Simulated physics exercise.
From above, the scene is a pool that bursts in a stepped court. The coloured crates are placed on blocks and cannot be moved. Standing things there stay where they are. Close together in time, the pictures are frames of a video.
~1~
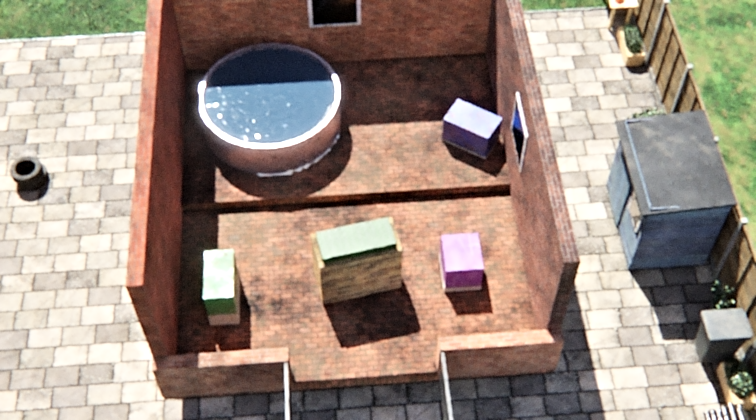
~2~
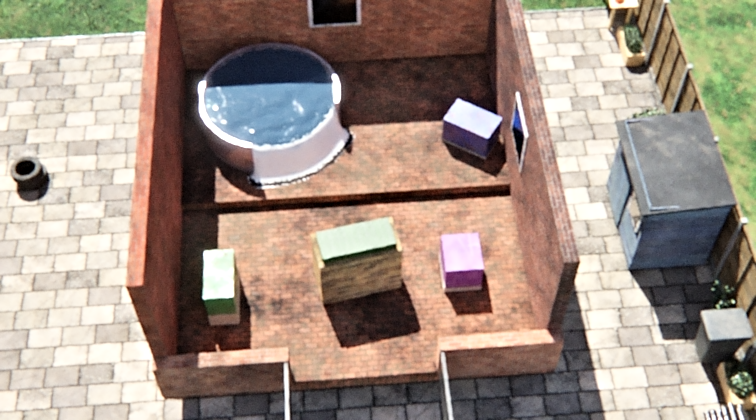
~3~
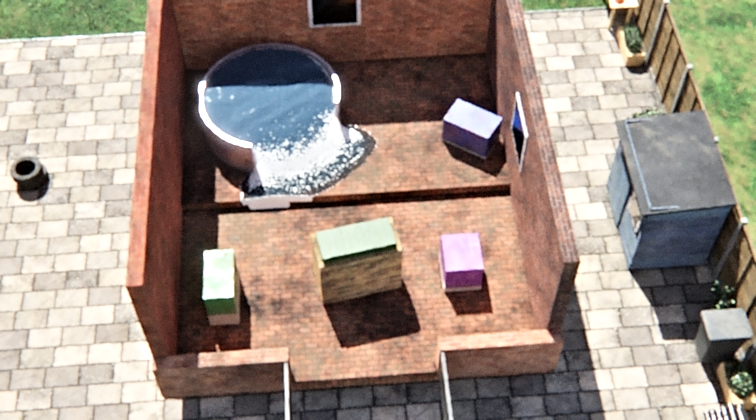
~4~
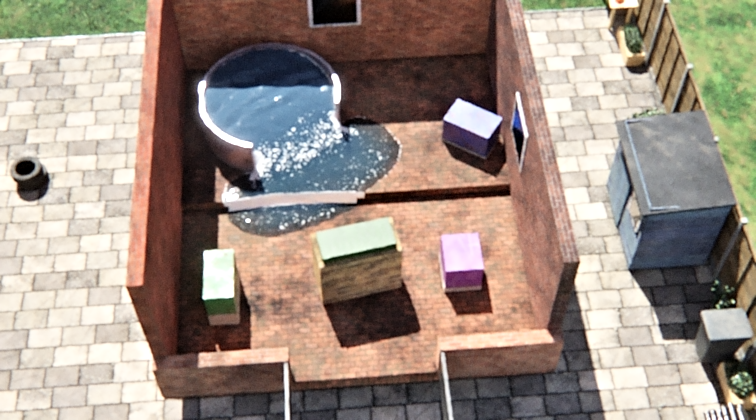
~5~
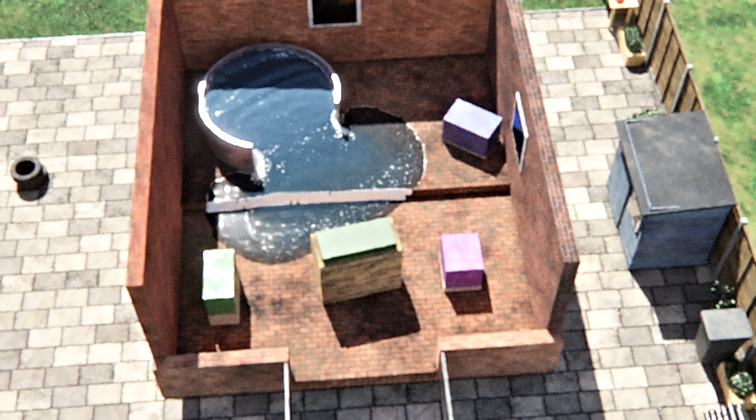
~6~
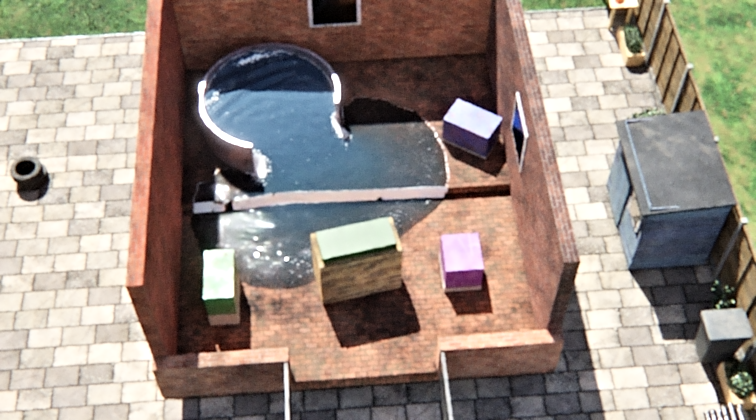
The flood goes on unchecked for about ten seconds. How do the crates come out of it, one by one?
One by one: The blue crate comes out wet; the purple crate comes out wet; the green crate comes out dry.
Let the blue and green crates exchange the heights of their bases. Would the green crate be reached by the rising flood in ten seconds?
The green crate is reached.
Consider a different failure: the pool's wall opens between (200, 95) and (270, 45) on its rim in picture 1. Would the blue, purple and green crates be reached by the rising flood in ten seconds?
Well, blue is doused and purple stays clear, but green stays clear.
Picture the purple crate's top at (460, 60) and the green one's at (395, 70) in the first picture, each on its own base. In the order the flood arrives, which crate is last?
The one in purple.
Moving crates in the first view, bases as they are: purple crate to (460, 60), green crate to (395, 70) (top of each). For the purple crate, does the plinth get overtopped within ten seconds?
Purple crate is not reached.
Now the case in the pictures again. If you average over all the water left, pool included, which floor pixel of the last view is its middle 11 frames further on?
Near (327, 187).
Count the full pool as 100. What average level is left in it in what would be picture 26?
26 percent or so.
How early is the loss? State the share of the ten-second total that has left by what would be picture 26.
I get 20 percent.
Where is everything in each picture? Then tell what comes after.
In the first frame, still water in the round tank at (269, 96).
In the second frame, the front is at (254, 182), out from the gap at (306, 154).
In the third frame, the front is at (248, 201), out from the gap at (307, 156).
In the fourth frame, water pours out at (307, 157) and has run to (242, 226).
In the fifth frame, water pours out at (307, 158) and has run to (256, 258).
In the sixth frame, the front is at (253, 281), out from the gap at (307, 158).
A moment on, water covers 50 % of the floor; the blue crate water round its plinth, the purple crate water round its plinth, the green crate water round its plinth.
Next, water covers 65 % of the floor; the blue crate water round its plinth, the purple crate water round its plinth, the green crate water round its plinth.
Then, water covers 70 % of the floor; the blue crate water round its plinth, the purple crate water round its plinth, the green crate water round its plinth.
Later, water covers 75 % of the floor; the blue crate water round its plinth, the purple crate water round its plinth, the green crate water round its plinth.
In the end, water covers 80 % of the floor; the blue crate was topped, the purple crate was topped, the green crate stayed above the water.
